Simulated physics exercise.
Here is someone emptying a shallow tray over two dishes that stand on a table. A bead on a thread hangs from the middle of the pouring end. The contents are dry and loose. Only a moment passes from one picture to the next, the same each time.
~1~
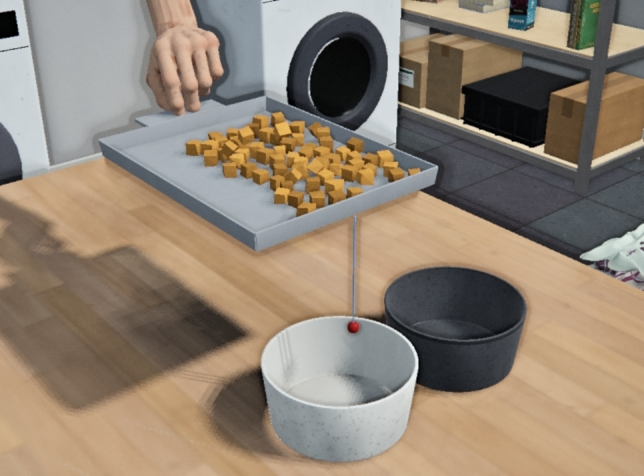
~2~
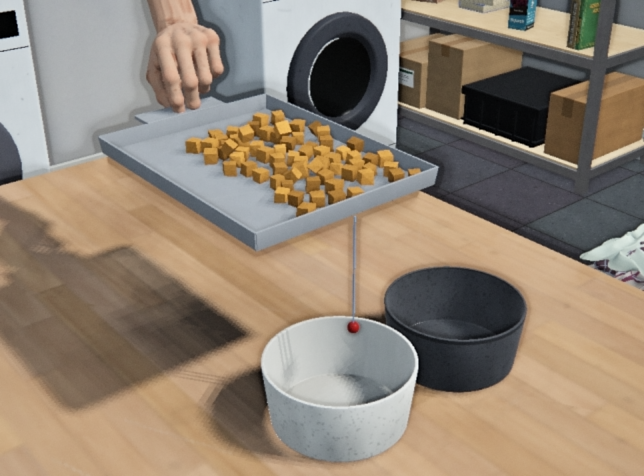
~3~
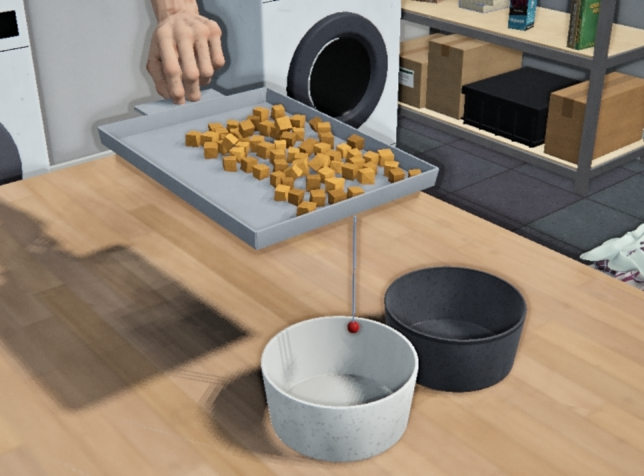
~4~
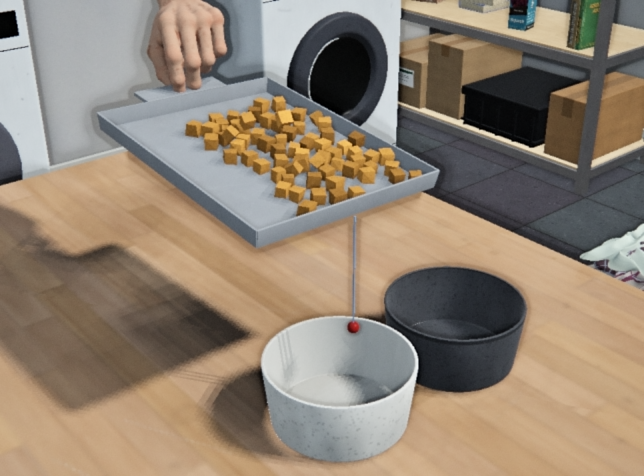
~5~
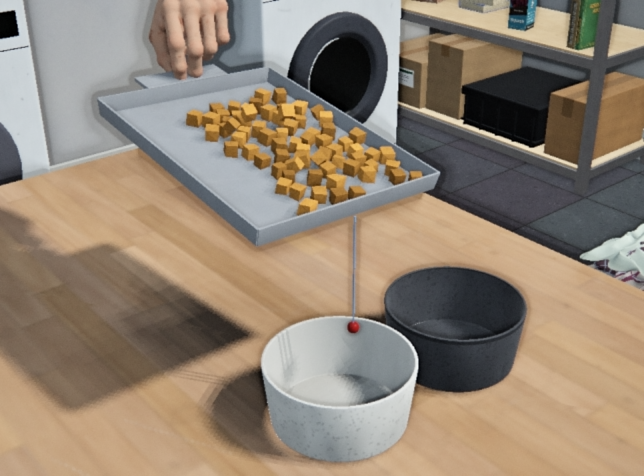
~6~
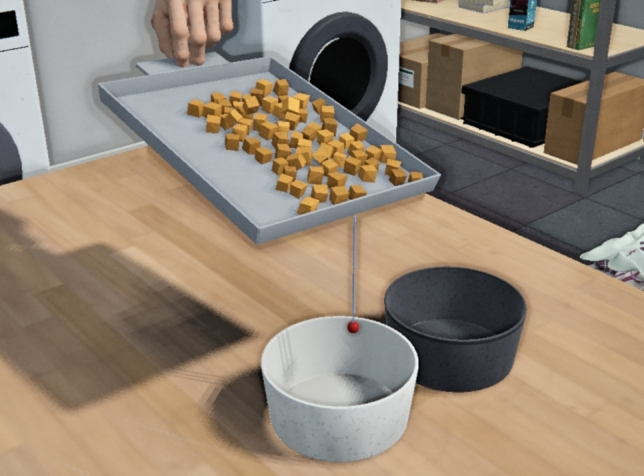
A hand gradually tilting a shallow grey tray of orange-brown cubes slightly toward its right front corner above two empty bowls.
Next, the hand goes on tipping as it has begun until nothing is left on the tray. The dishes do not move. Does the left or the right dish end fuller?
More goes to the right-hand dish.
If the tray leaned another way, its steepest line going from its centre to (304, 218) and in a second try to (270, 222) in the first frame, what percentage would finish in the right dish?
In turn 0 and 0 in a hundred.
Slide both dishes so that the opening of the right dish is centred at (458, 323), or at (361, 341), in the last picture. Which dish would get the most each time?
One: The right one. Two: The right dish.
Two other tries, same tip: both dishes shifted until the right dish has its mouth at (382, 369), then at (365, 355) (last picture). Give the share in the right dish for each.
In turn 40 and 30 in a hundred.
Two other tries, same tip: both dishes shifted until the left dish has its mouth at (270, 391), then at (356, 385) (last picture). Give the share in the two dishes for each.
The first gives 40 %, the second 80 %.
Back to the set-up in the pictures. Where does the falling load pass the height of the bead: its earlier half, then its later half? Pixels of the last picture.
Early half (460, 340), late half (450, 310).
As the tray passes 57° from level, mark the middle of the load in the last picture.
At about (370, 145).
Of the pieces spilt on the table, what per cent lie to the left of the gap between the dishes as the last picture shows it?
Close to 10 per cent.
Soon, tray tipped steeply; all on the tray.
A while on, tray tipped right over; all on the tray.
Towards the end, tray tipped past a quarter turn; about a quarter in the left dish; about a third in the right dish; about half outside both.
Finally, tray tipped past a quarter turn; about a quarter in the left dish; about a third in the right dish; about half outside both.
